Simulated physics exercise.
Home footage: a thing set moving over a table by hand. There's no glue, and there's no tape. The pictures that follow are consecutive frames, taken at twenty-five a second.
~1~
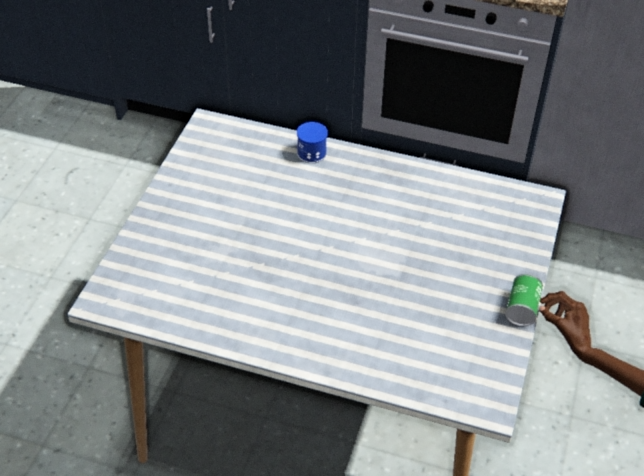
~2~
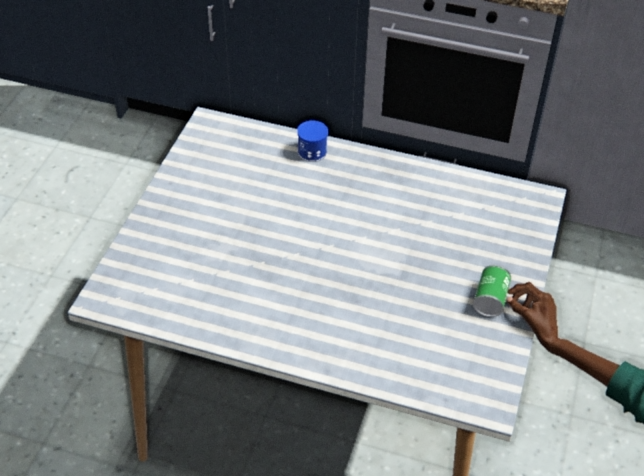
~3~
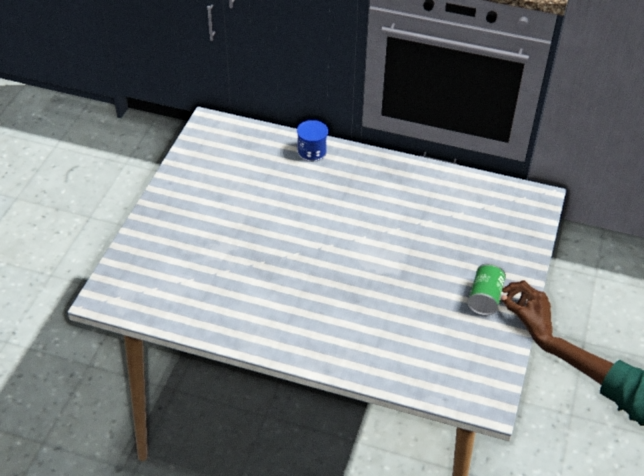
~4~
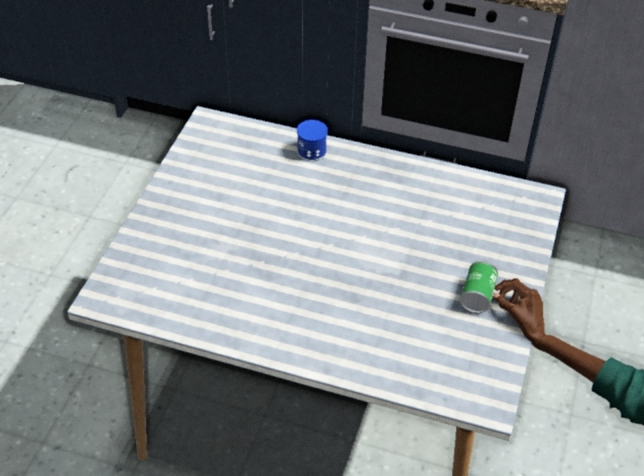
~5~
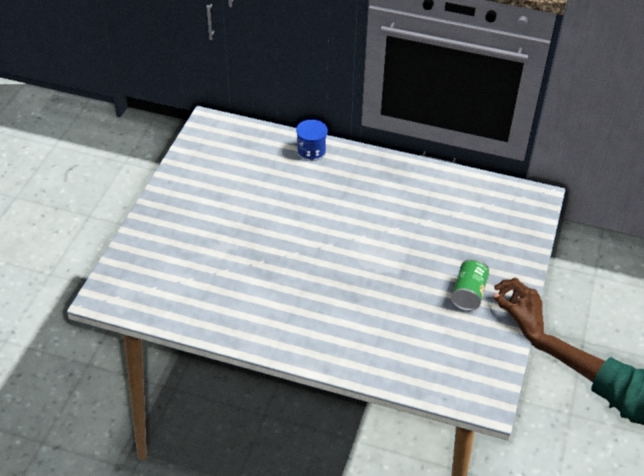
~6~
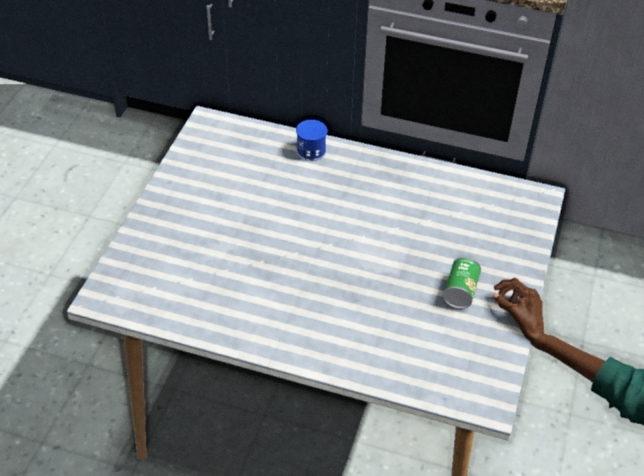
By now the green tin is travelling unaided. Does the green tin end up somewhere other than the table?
No, it is still on the table.
Then, 0.20 s on from there, green tin shifted well along near (425, 274).
Then, 0.50 s on from there, green tin shifted well along near (378, 262).
Then, 0.80 s on from there, green tin shifted well along near (342, 253).
Then, 1.20 s on from there, green tin shifted well along near (309, 245).
In the end, moved from the start, green tin. At the end, from the last picture's camera, green tin near (293, 241).
